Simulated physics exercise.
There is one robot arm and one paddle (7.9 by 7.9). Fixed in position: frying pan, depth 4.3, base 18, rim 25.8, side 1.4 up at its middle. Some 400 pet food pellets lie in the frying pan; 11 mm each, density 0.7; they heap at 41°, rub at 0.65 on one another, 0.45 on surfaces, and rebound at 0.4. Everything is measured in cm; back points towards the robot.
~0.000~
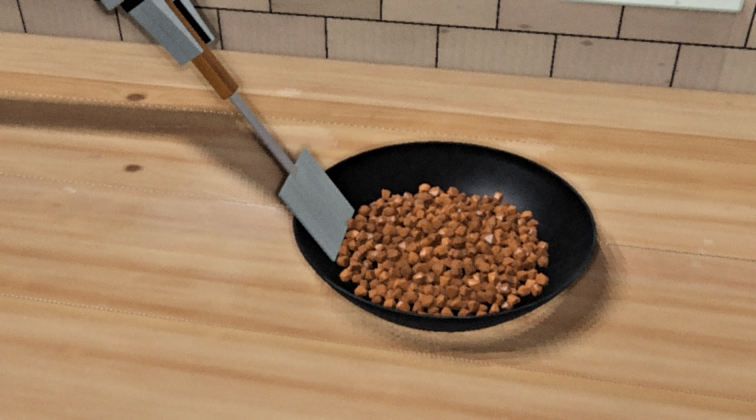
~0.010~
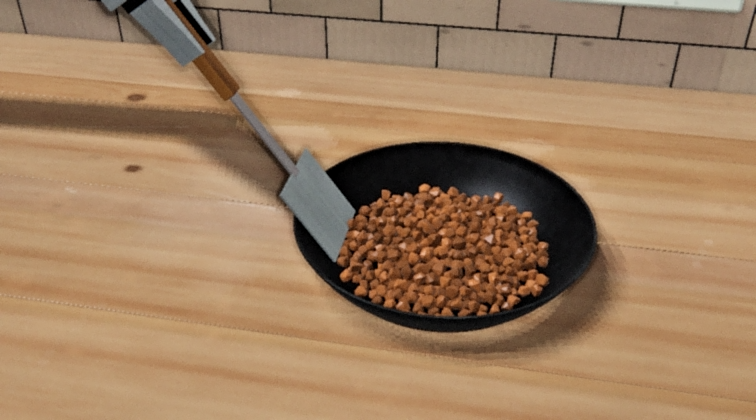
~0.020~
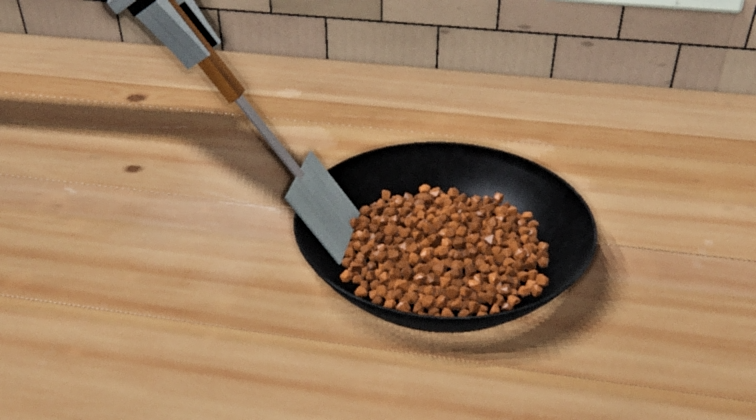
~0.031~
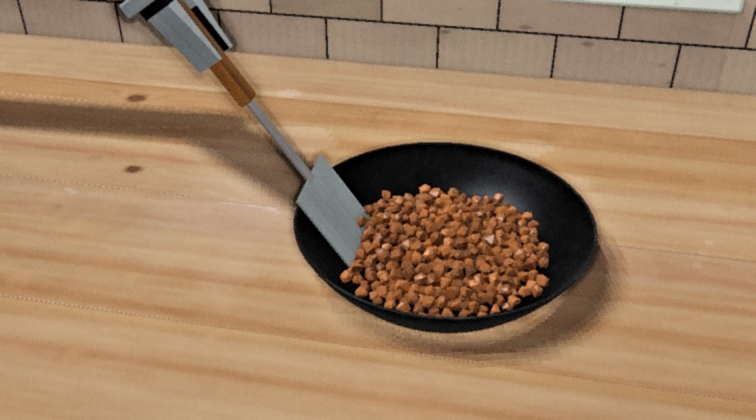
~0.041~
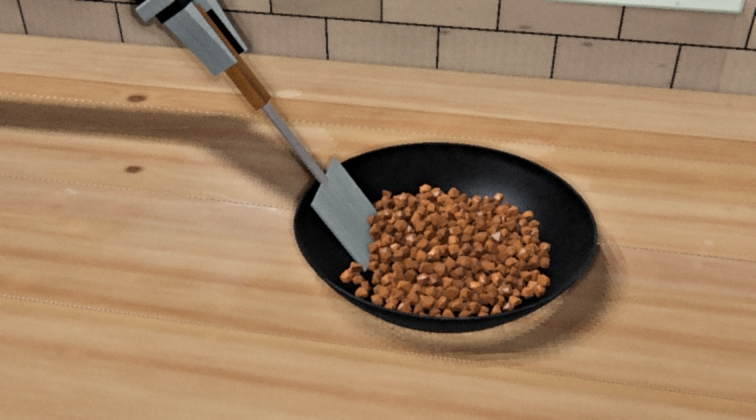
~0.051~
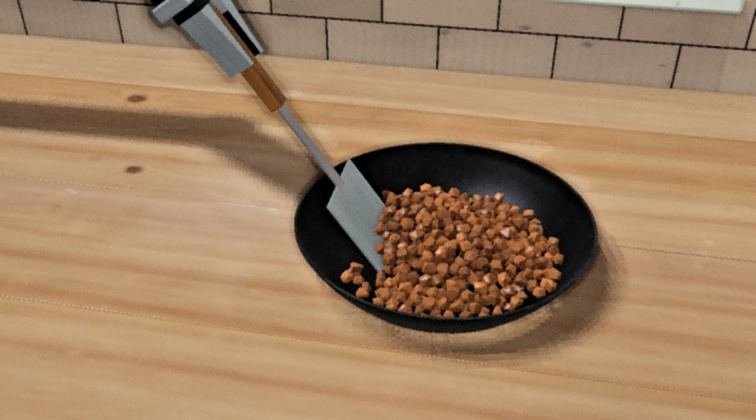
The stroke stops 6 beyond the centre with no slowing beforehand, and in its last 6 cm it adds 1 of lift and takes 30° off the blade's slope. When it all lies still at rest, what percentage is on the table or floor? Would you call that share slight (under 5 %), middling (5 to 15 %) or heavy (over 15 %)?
It is middling.
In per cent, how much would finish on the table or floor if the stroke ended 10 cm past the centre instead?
Then around 40 per cent.
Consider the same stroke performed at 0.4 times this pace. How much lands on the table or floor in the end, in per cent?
Roughly 0 per cent.
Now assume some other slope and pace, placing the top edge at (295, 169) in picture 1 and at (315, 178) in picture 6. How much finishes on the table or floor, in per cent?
About 5 per cent.
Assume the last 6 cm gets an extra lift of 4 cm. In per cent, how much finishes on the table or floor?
Close to 15 in a hundred.
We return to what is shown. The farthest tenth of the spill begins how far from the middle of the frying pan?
25 cm.
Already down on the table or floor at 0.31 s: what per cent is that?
Some 10 per cent.
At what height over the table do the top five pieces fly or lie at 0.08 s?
They are some 6 cm up.
By 0.08 s, sloping 55°, highest piece 6 above the table; 397 in the frying pan.
By 0.10 s, sloping 46°, highest piece 7 above the table; 396 in the frying pan, 1 on the blade or in flight.
By 0.31 s, sloping 25°, highest piece 5 above the table; 357 in the frying pan, 38 on the table or floor, 2 on the blade or in flight.
By 1.36 s, sloping 25°, highest piece 5 above the table; 357 in the frying pan, 40 on the table or floor.
Final count, 357 in the frying pan, 40 on the table or floor. That is 10 % on the table or floor.
